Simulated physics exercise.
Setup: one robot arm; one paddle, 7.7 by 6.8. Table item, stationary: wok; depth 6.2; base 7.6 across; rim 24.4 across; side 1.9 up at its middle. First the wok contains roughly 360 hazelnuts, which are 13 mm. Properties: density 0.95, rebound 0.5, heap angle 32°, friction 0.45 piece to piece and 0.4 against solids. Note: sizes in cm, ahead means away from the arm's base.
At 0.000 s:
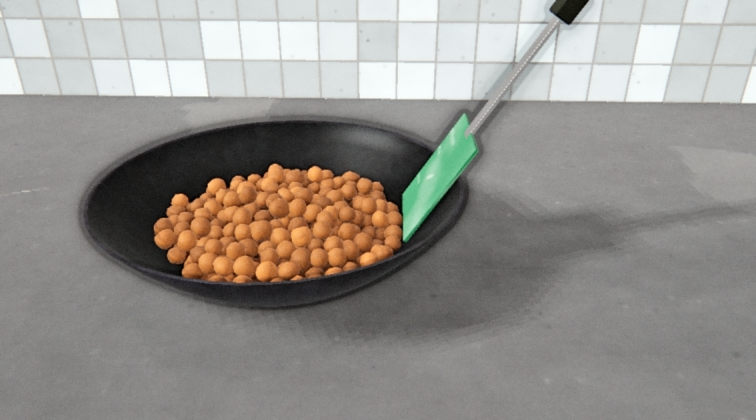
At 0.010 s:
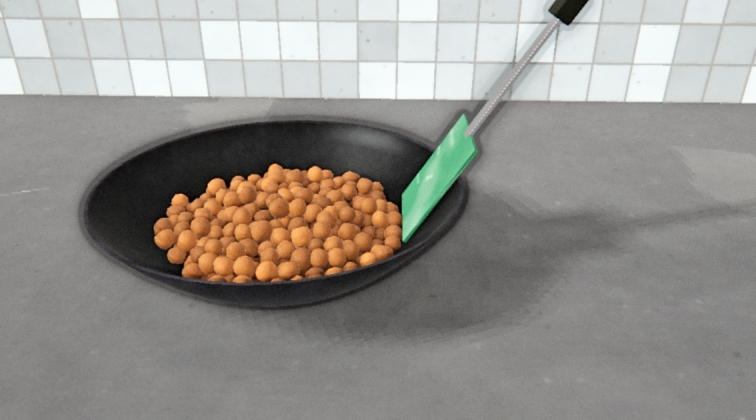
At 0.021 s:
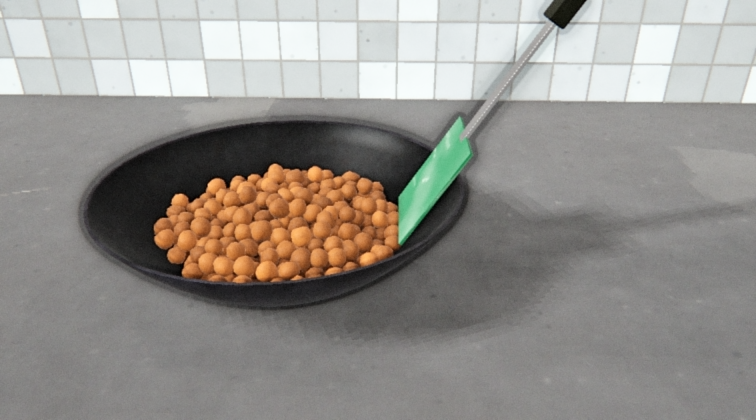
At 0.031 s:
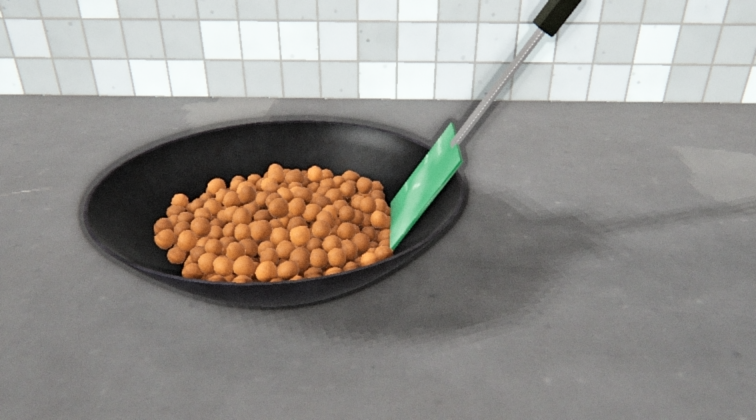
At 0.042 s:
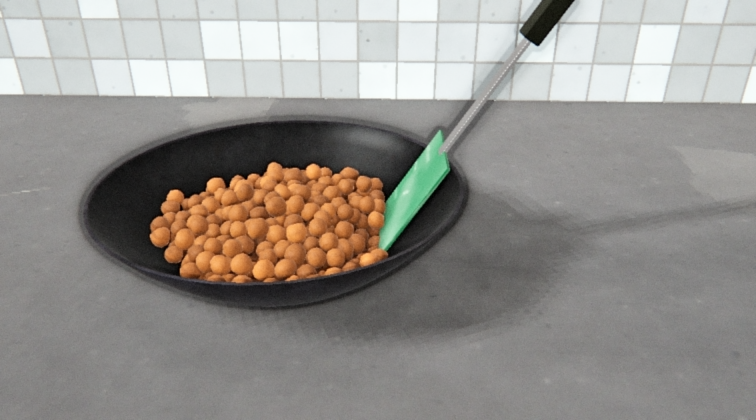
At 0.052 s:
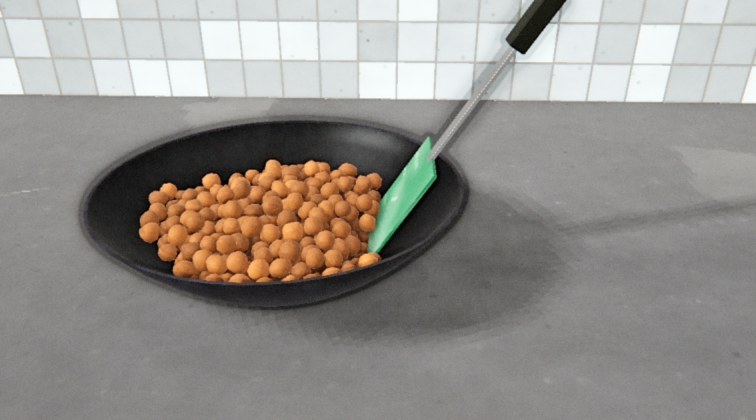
A black wok heaped with round, orange-brown hazelnuts sits on a grey countertop, seen from slightly above, with white and pale grey tiles behind. A green paddle with a metal shaft and black handle leans into the wok's right side, casting a soft shadow rightward. The paddle barely moves at first, then slides a short way left, nudging the heap slightly left, while the wok and camera stay still.
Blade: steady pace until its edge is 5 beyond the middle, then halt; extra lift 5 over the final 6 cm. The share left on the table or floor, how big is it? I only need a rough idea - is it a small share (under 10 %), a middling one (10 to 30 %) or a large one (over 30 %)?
A middling one, 10 to 30 %.
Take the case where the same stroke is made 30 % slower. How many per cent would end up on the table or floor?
Then roughly 5 percent.
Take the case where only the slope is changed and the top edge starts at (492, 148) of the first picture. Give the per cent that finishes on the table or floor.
I'd estimate around 15 per cent.
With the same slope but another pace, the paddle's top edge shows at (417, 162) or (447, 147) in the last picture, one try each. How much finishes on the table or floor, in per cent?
Try one roughly 25 per cent; try two roughly 5 per cent.
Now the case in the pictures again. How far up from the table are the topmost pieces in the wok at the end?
Top of the heap: Roughly 6.5 cm above the table top.
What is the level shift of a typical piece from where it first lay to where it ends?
About 4 centimetres.
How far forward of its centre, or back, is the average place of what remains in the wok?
Ahead of centre, near 3.0 centimetres.
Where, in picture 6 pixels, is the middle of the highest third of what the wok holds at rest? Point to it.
(185, 204).
By 0.10 s, sloping 57°, highest piece 7 above the table; 359 in the wok.
By 0.15 s, sloping 57°, highest piece 8 above the table; 354 in the wok, 5 on the blade or in flight.
By 0.38 s, sloping 57°, highest piece 10 above the table; 296 in the wok, 40 on the table or floor, 23 on the blade or in flight.
By 1.43 s, sloping 57°, highest piece 6 above the table; 296 in the wok, 63 on the table or floor.
Final count, 296 in the wok, 63 on the table or floor. That is 18 % on the table or floor.
